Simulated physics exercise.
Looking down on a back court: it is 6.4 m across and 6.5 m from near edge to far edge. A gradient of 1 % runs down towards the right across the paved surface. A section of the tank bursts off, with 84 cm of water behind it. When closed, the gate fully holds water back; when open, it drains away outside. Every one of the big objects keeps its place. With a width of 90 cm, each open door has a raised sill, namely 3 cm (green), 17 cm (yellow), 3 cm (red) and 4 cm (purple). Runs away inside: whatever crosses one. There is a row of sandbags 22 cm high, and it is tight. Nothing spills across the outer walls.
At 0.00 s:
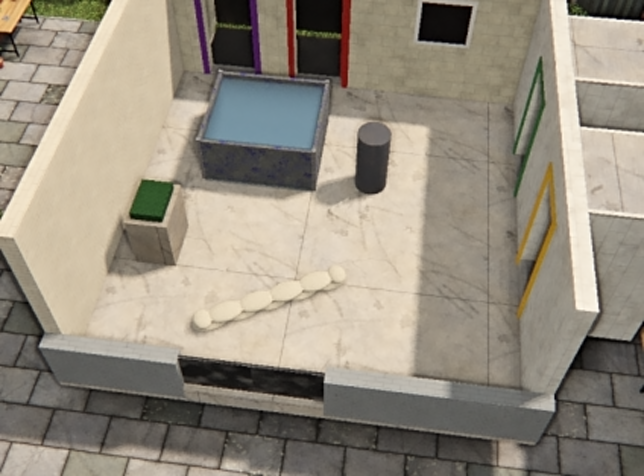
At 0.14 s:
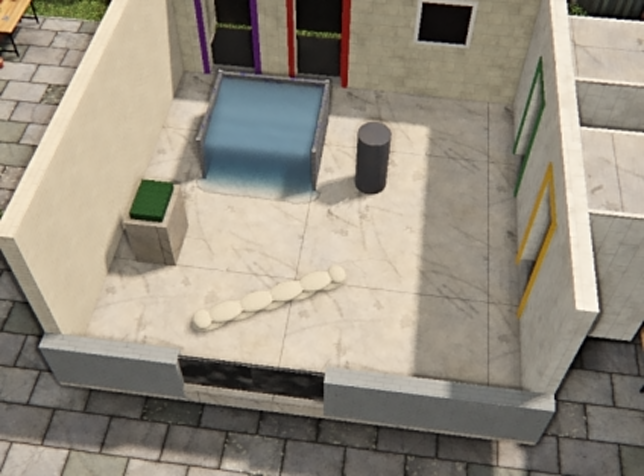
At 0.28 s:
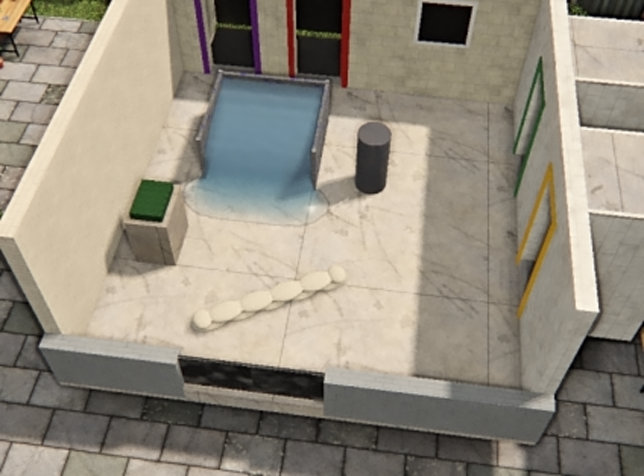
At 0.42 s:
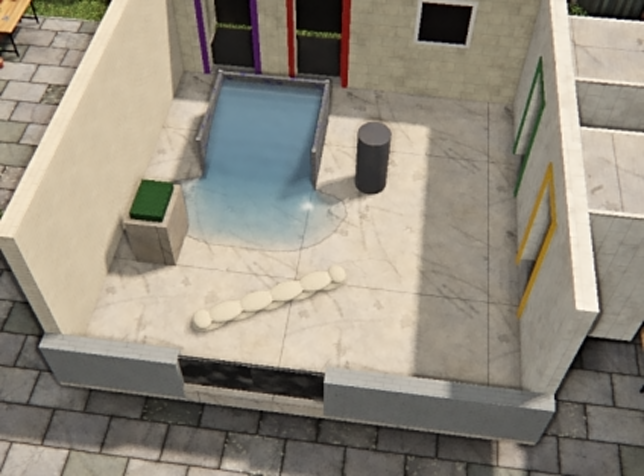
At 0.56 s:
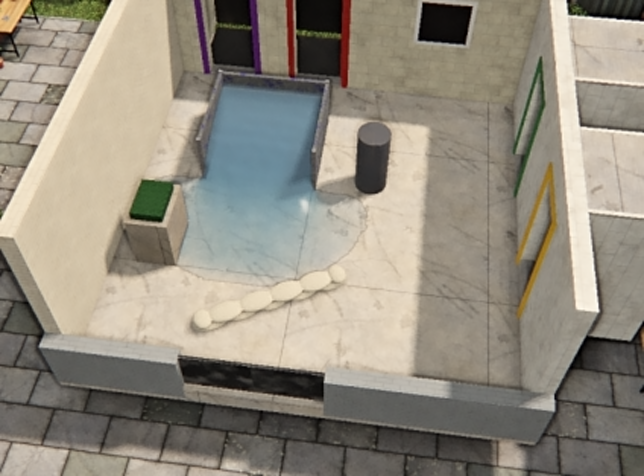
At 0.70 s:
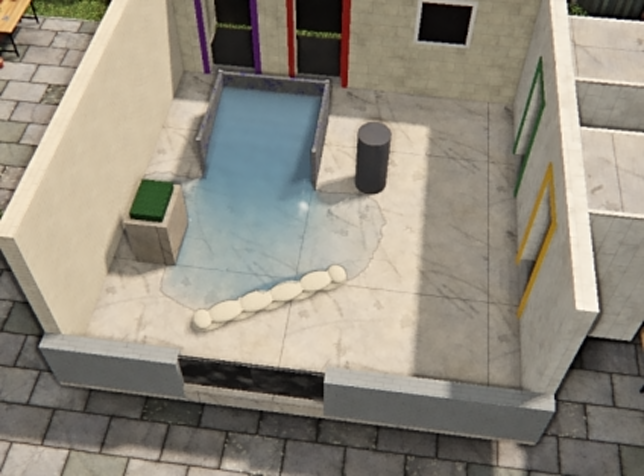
Water bursts from the near side of a dark, square-edged tank and spreads over the pale marbled floor of a walled court, seen from above by a still camera. Purple and red door surrounds stand behind it, a green-topped block at left, a grey cylinder at right, and green and yellow outlines on the right wall. The blue sheet fans forward, passes the block and reaches the row of cream sandbags.
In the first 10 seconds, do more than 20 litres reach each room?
In the end for the green door I'd say above the limit. For the yellow door I'd say within the limit. For the red door I'd say within the limit. For the purple door I'd say above the limit.
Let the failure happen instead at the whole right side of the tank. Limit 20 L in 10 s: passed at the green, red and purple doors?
At green the amount is higher than the mark, at red it is beneath the mark, and at purple it is beneath the mark.
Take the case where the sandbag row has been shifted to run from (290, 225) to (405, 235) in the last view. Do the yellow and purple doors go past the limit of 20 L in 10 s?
Then the yellow door is short of it and the purple door is over the mark.
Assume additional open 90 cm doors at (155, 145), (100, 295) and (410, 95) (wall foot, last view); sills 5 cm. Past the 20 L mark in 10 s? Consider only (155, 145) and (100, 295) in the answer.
Result in order - not enough, then more than that.
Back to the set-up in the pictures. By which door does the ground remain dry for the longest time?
I'd say the red one.
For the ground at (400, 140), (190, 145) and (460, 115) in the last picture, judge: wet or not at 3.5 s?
Untouched, soaked, untouched.
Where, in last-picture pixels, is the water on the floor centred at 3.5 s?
Centre: Roughly (254, 264) px.
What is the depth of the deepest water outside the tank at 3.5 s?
Max around 30 cm.
After 1.4 s water covers 35 % of the floor and is deepest (42 cm) near (243, 295); green door not reached, yellow door not reached, red door not reached, purple door not reached.
After 2.2 s water covers 55 % of the floor and is deepest (53 cm) near (76, 359); green door not reached, yellow door not reached, red door not reached, purple door not reached.
After 3.5 s water covers 65 % of the floor and is deepest (30 cm) near (120, 242); green door not reached, yellow door 11 cm at the sill, 0 L in, red door not reached, purple door 7 cm at the sill, 1 L in.
After 6.0 s water covers 80 % of the floor and is deepest (16 cm) near (477, 411); green door 8 cm at the sill, 2 L in, yellow door 14 cm at the sill, 1 L in, red door 2 cm at the sill, 0 L in, purple door 11 cm at the sill, 73 L in.
After 10.0 s water covers 95 % of the floor and is deepest (16 cm) near (499, 108); green door 7 cm at the sill, 55 L in, yellow door 9 cm at the sill, 1 L in, red door 8 cm at the sill, 4 L in, purple door 6 cm at the sill, 140 L in.
